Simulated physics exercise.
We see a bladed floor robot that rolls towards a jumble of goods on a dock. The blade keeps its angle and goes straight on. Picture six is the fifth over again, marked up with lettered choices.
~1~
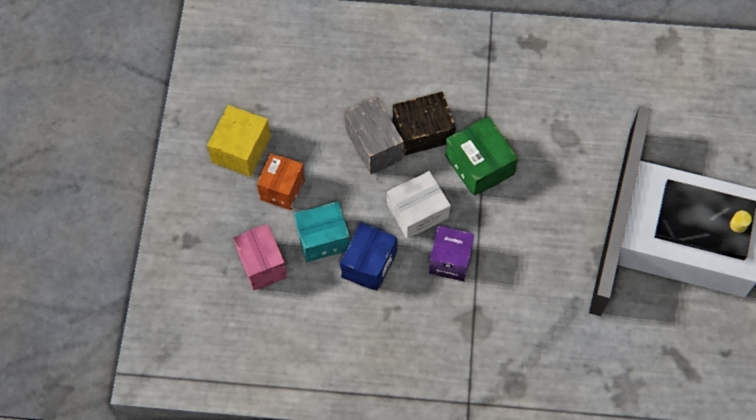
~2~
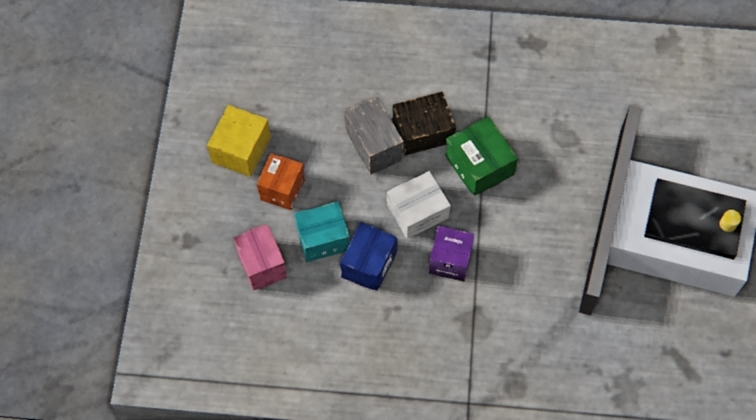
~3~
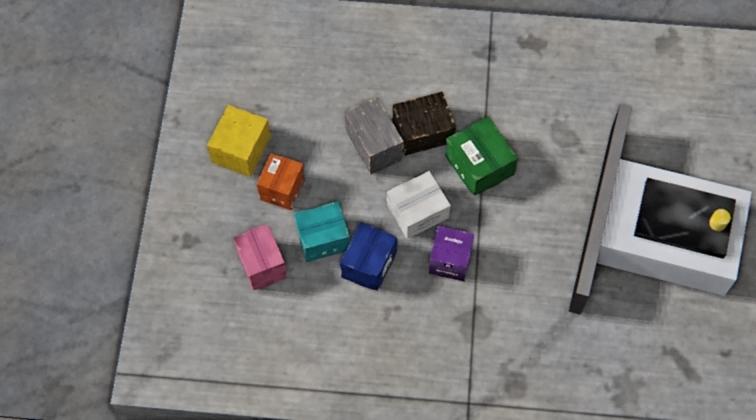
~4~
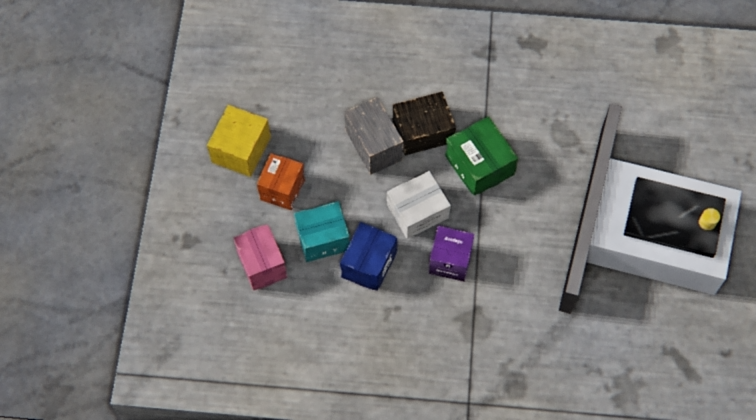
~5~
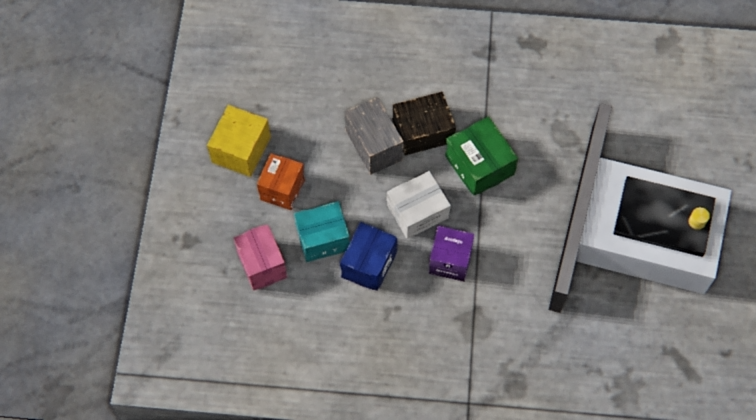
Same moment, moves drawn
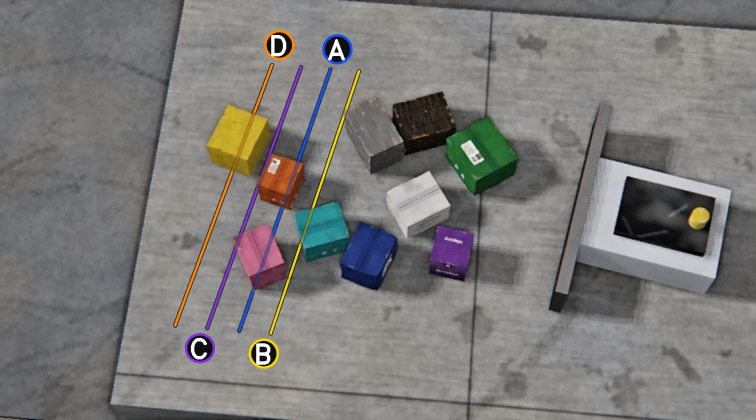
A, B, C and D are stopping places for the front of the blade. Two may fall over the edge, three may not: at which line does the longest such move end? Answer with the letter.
D is the last line within the limit.
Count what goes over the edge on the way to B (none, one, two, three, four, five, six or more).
The count is none.
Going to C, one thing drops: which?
The pink parcel goes over.
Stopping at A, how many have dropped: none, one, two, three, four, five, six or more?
In all, none.
On the copy, A at (287, 194); B at (317, 196); C at (256, 192); D at (226, 189).
On D. First, robot (527, 203); black crate (407, 101); purple box (413, 250).
Then, robot (397, 193); pink parcel (195, 247); yellow crate (226, 142).
Finally, robot (296, 185); pink parcel over the edge; yellow crate over the edge; two fallen.
By contrast, A is within the limit but short; B is within the limit but short; C is within the limit but short.
